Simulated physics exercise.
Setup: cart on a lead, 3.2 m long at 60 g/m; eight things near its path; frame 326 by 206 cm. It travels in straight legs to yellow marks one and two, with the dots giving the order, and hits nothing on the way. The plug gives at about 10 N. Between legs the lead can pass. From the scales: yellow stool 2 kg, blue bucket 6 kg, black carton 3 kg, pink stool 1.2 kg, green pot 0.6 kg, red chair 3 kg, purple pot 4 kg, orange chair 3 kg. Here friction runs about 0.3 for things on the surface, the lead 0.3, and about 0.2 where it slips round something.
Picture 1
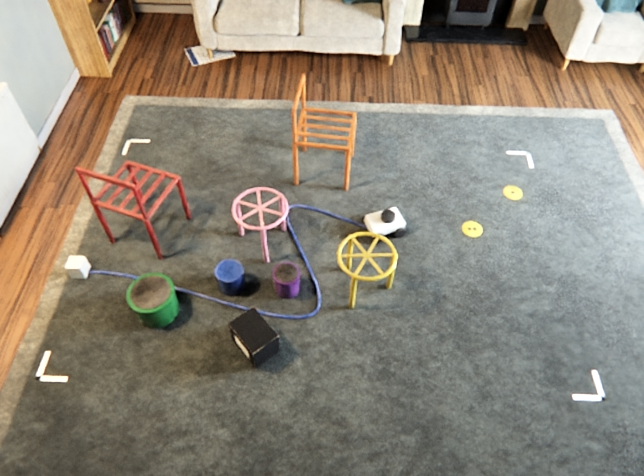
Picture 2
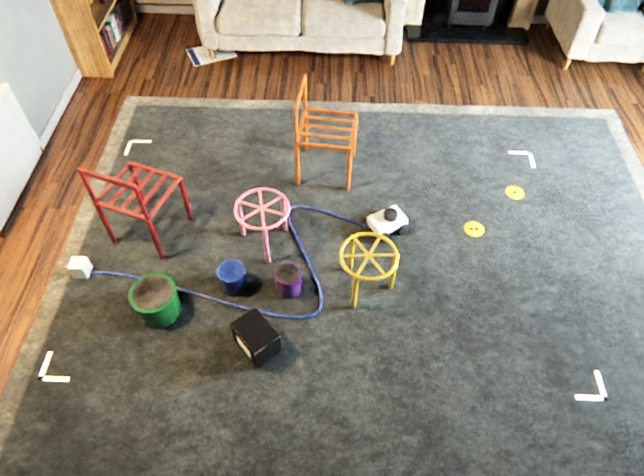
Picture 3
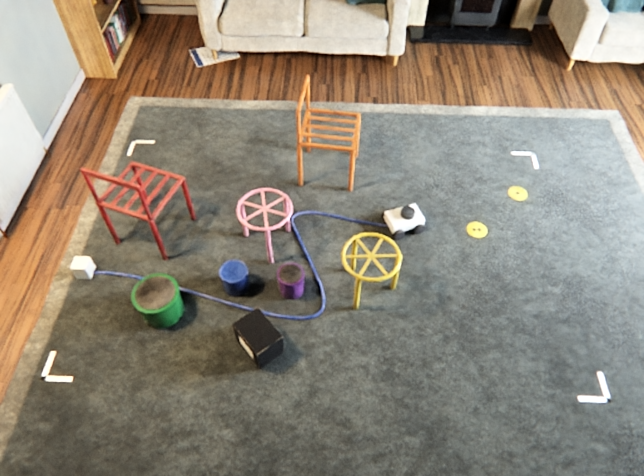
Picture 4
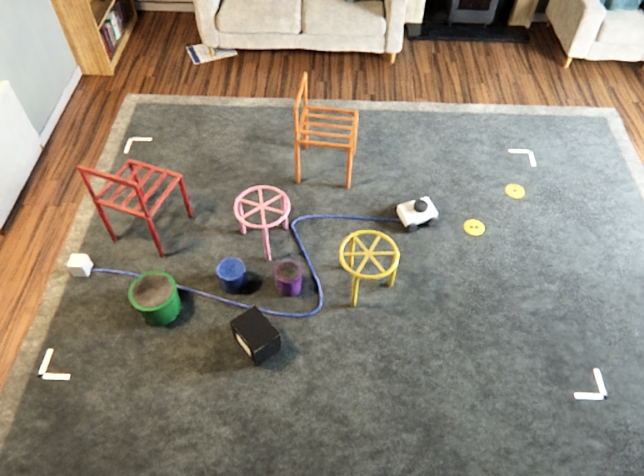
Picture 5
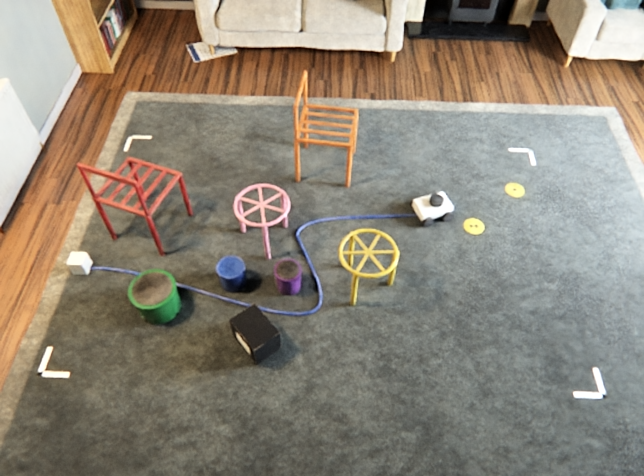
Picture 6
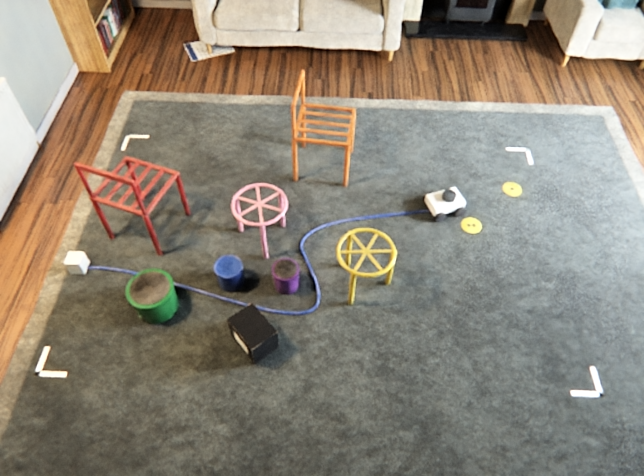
A living room with a wooden floor and a large grey rug is seen from high above, with pale sofas along the far side. A red chair, green pot, blue bucket, purple pot, black carton, pink stool and orange chair stand left and centre, near a yellow stool. A small white cart rolls rightward toward two yellow discs, drawing its blue lead along, while the view shifts very slightly.
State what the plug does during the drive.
The plug is drawn out.
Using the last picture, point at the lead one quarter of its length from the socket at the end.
It sits somewhere around (337, 314) in the final picture.
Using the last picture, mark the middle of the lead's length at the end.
(374, 248) or so.
Next, cart at (474, 199), lead slack at the fixed end; nothing else has moved.
Then, cart at (507, 191), plug out; nothing else has moved.
After that, cart at (490, 209), plug out; nothing else has moved.
Later, cart at (472, 224), plug out; nothing else has moved.
At the end, cart at (472, 224), plug out; nothing else has moved.
